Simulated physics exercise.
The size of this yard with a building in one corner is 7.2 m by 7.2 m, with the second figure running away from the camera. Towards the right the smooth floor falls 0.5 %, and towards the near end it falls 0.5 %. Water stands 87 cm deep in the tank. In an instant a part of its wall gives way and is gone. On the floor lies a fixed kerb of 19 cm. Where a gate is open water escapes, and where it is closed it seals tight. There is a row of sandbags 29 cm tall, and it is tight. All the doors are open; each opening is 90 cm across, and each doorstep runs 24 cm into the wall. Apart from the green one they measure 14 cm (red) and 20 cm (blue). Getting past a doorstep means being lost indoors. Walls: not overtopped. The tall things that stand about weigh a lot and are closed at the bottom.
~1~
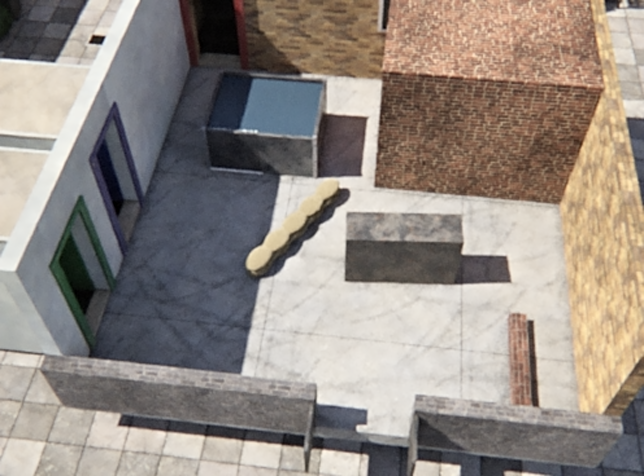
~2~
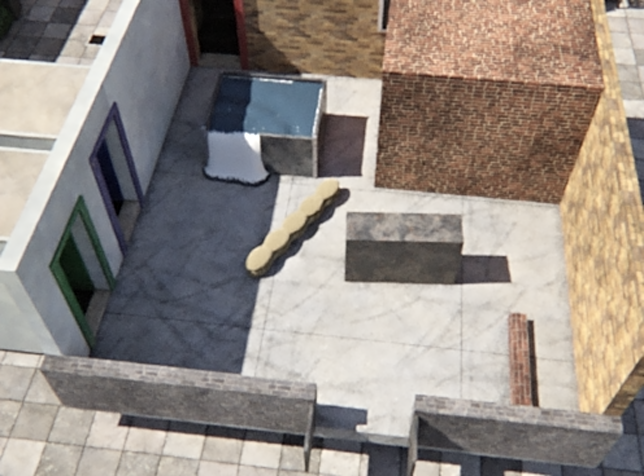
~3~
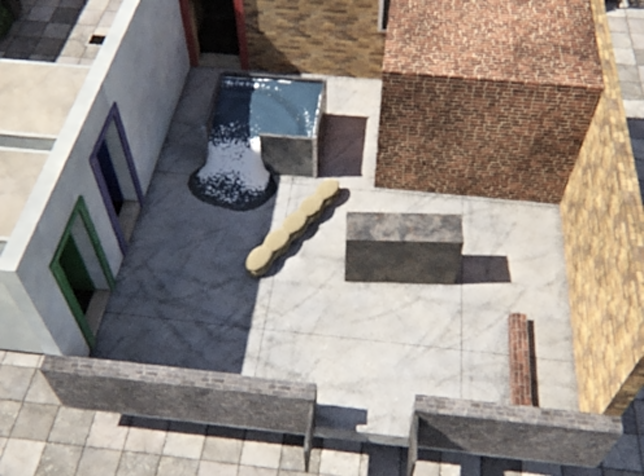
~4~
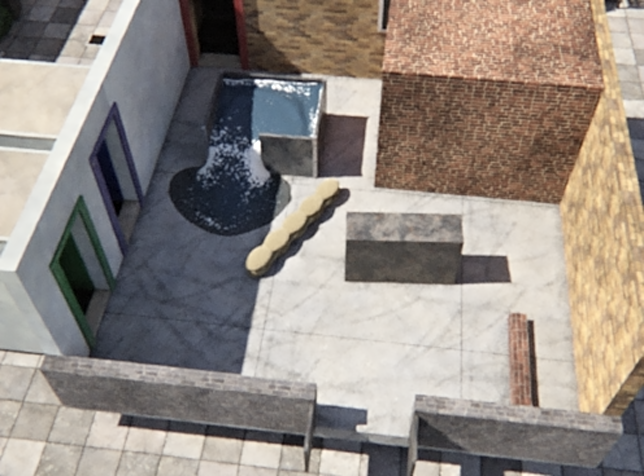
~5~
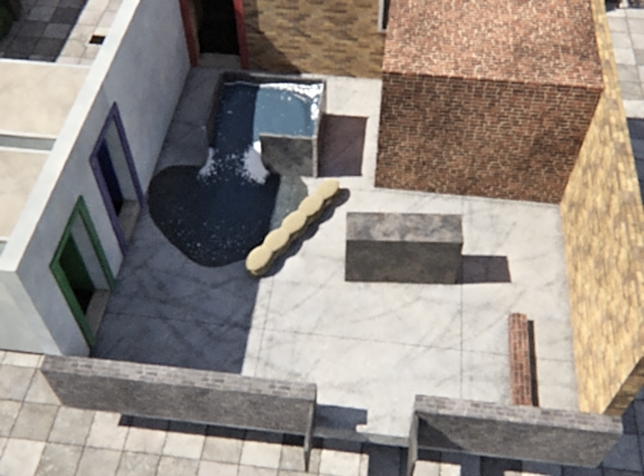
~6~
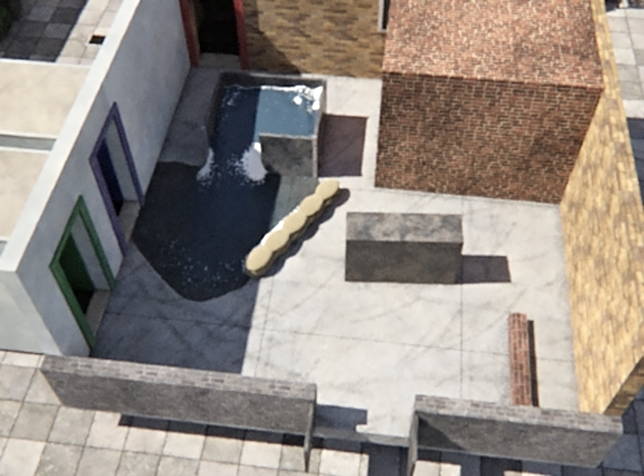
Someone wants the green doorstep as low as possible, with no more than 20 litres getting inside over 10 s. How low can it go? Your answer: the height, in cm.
Around 22 cm would do.
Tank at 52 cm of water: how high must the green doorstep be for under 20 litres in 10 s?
Roughly 10.5 cm high.
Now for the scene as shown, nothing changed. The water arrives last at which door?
Door: Red.
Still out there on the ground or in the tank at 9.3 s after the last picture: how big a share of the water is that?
Close to 84 per cent is still present.
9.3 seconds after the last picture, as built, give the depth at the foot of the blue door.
About 5.0 cm.
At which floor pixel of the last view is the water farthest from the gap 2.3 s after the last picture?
Near (415, 421).
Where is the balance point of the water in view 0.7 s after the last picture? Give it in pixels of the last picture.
(235, 192) or so.
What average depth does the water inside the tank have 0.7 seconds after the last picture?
Around 49 centimetres.
Then, 0.7 s after the last picture water covers 30 % of the floor, deepest (38 cm) near (224, 173); 12 cm at the green door, 0 litres in over its 6 cm doorstep.
Then, 2.3 s after the last picture water covers 40 % of the floor, deepest (36 cm) near (128, 389); 22 cm at the green door, 39 litres in over its 6 cm doorstep.
Then, 9.3 s after the last picture water covers 85 % of the floor, deepest (11 cm) near (571, 439); 6 cm at the green door, 269 litres in over its 6 cm doorstep.
At the green door as built, the water peaked near 23 cm, 2.9 s after the last picture.
Run again over the same 10 s with other heights there, 45 litres in over 17.5 cm, 12 litres over 24 cm. The limit of 20 litres is kept from about 22 cm up.
